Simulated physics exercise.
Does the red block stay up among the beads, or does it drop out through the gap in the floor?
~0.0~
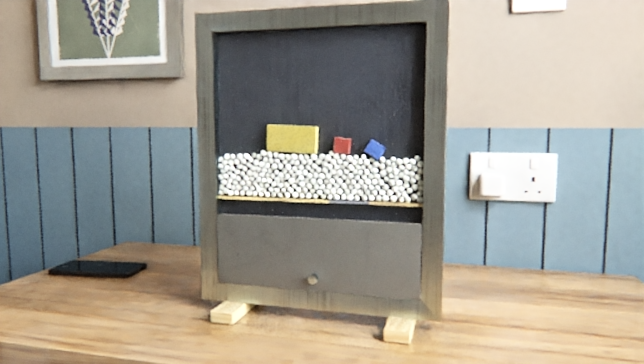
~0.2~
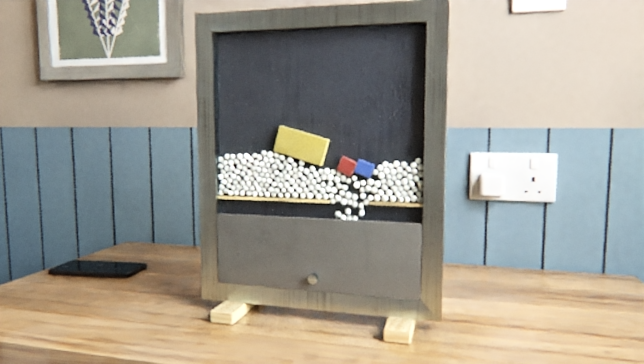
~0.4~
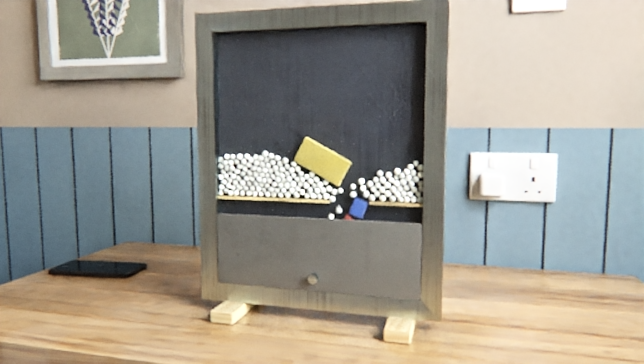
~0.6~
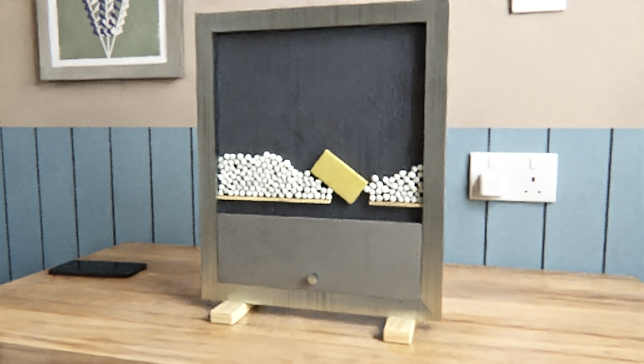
The red block drops out. It sinks with the beads beside the blue block and goes down through the gap.
